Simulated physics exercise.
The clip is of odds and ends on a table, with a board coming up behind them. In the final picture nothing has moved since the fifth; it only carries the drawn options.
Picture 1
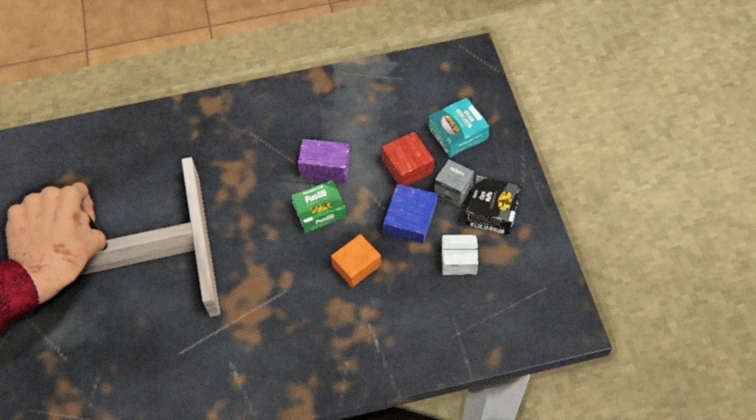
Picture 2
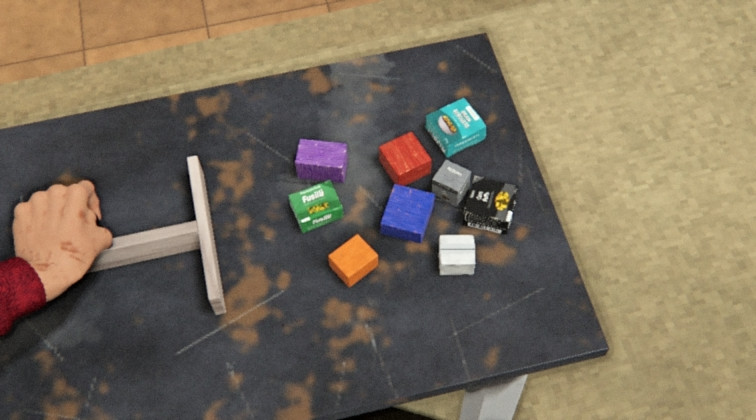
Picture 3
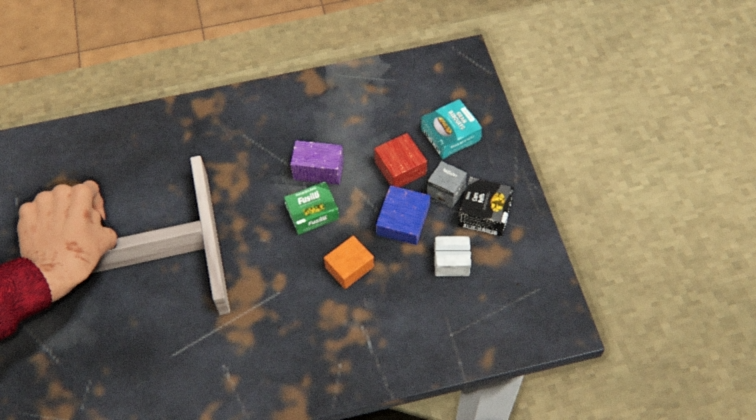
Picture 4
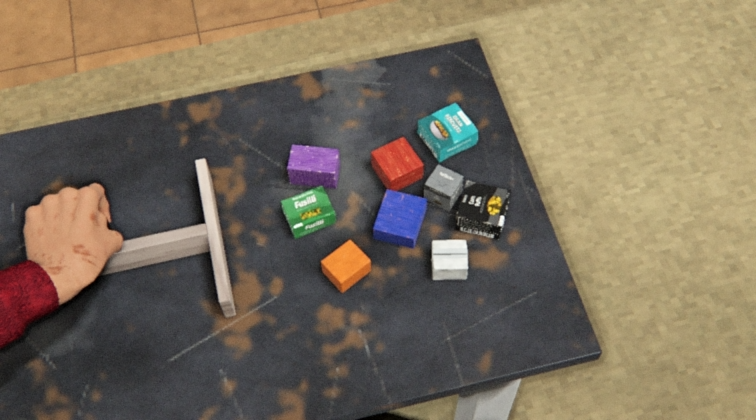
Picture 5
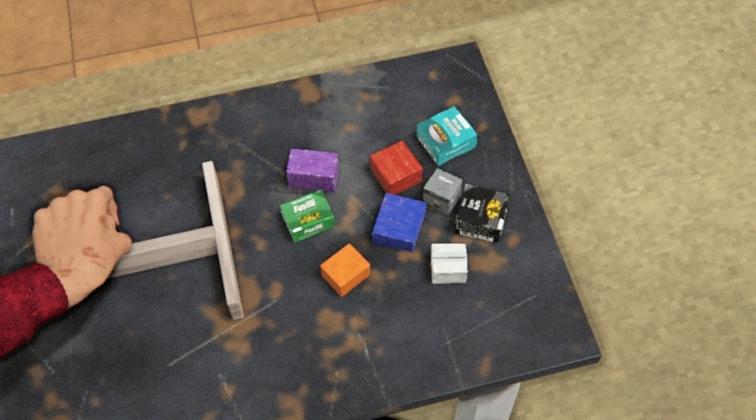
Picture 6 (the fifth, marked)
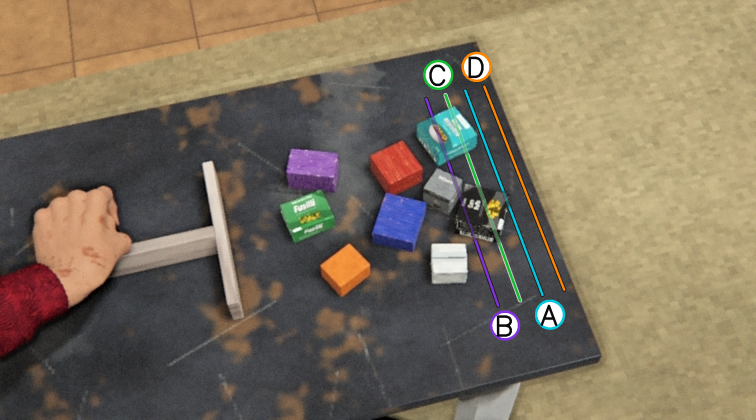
To begin with, a hand in a red sleeve grips a pale T-shaped board on a dark, worn table, left of a cluster of coloured blocks and small packets. The hand then pushes the board slightly to the right, leaving a gap before the blocks, which keep their arrangement as the view shifts a little.
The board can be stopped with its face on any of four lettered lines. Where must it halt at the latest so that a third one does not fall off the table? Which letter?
The farthest such stop is B.
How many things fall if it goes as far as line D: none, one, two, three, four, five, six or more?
Six or more.
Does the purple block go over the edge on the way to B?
No.
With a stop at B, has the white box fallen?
By then, no.
On the marked copy, A at (501, 186); B at (460, 195); C at (480, 190); D at (522, 181).
Following B. Soon after the start, board (307, 210); purple block (329, 165); orange block (351, 270).
Later, board (393, 191); black packet (514, 218); turquoise packet (471, 122).
In the end, board (457, 176); black packet over the edge; grey packet over the edge; two fallen.
As for the rest, A drops six; C drops four; D drops nine.
